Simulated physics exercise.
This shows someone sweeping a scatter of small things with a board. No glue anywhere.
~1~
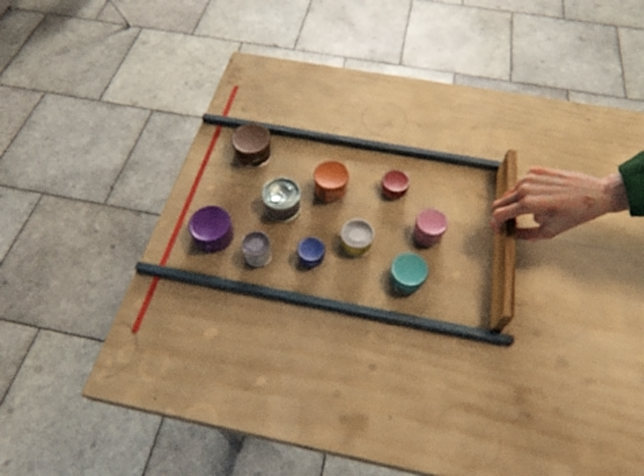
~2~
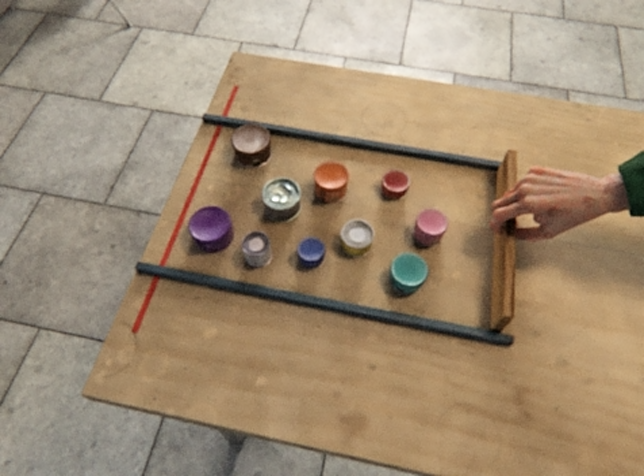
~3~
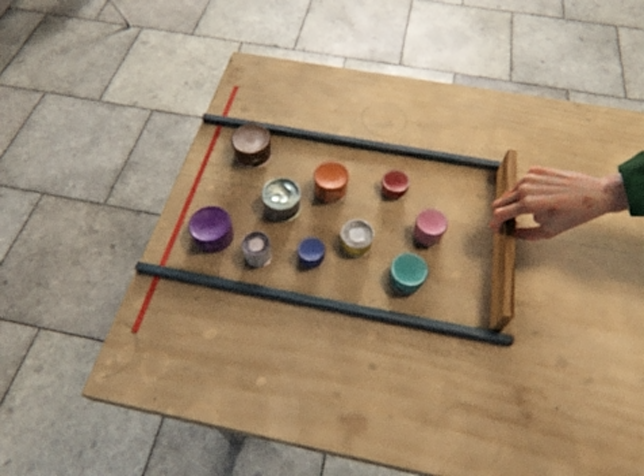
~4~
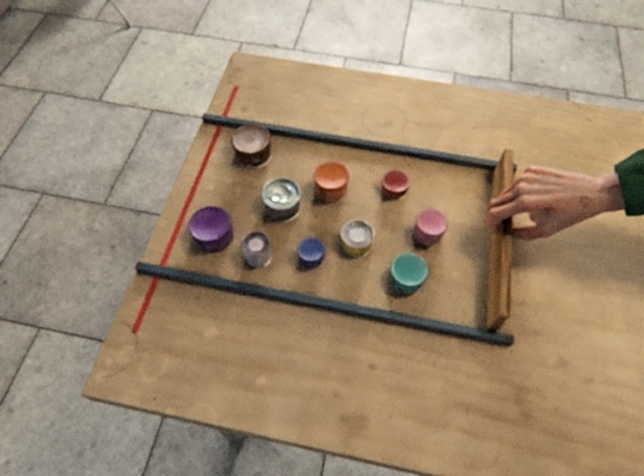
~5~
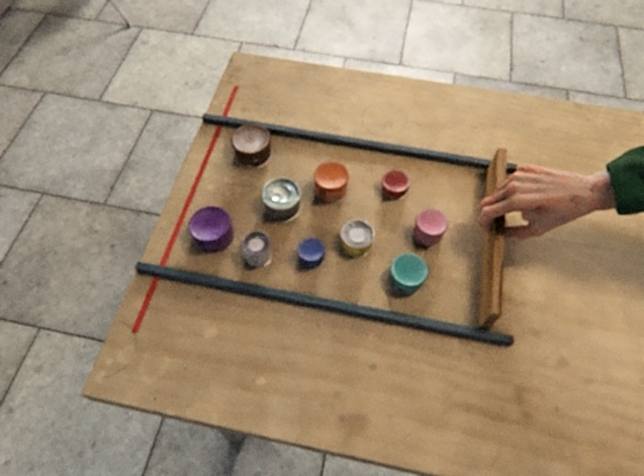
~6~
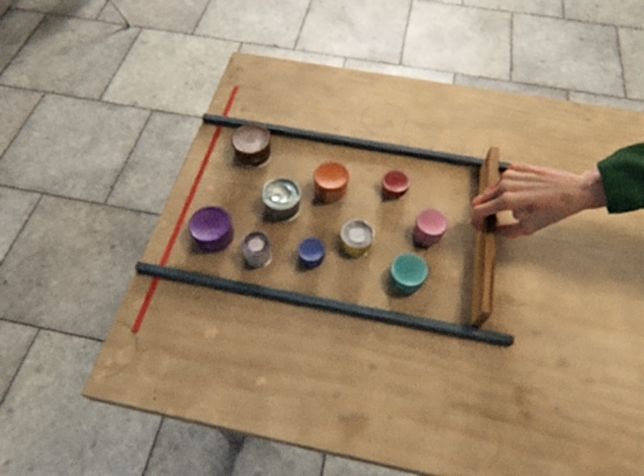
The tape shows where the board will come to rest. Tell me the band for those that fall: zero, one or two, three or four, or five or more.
Here the number that fall off is five or more.
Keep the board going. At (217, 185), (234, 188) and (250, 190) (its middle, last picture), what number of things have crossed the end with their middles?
The counts: 1, 1 and 0.
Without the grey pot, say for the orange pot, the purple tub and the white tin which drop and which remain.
The orange pot falls; the purple tub drops off; the white tin drops off.
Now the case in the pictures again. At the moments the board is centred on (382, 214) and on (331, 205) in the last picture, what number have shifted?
First 4, then 8.
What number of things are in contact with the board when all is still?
It touches 4.
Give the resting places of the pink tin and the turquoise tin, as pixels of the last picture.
First (178, 179), then (154, 231).
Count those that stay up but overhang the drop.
The number is 4.
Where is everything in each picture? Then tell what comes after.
In the first frame, purple tub (212, 229); brown tin (252, 146); white tin (257, 250); board (504, 235); tape (193, 191).
In the second frame, brown tin (252, 146); pink tin (430, 228).
In the third frame, white tin (257, 250); orange pot (331, 183).
In the fourth frame, purple tub (212, 230); red tin (395, 185).
In the fifth frame, brown tin (252, 146); turquoise tin (408, 274).
In the sixth frame, purple tub (212, 230); brown tin (252, 146); white tin (257, 250); board (485, 232); tape (193, 191).
Early on, none off yet; purple tub at rest near (212, 230); brown tin at rest near (252, 146); white tin at rest near (257, 250).
Finally, the number that fall off is five or more; lost, orange pot, blue tin, grey pot, white tin, brown tin and purple tub.
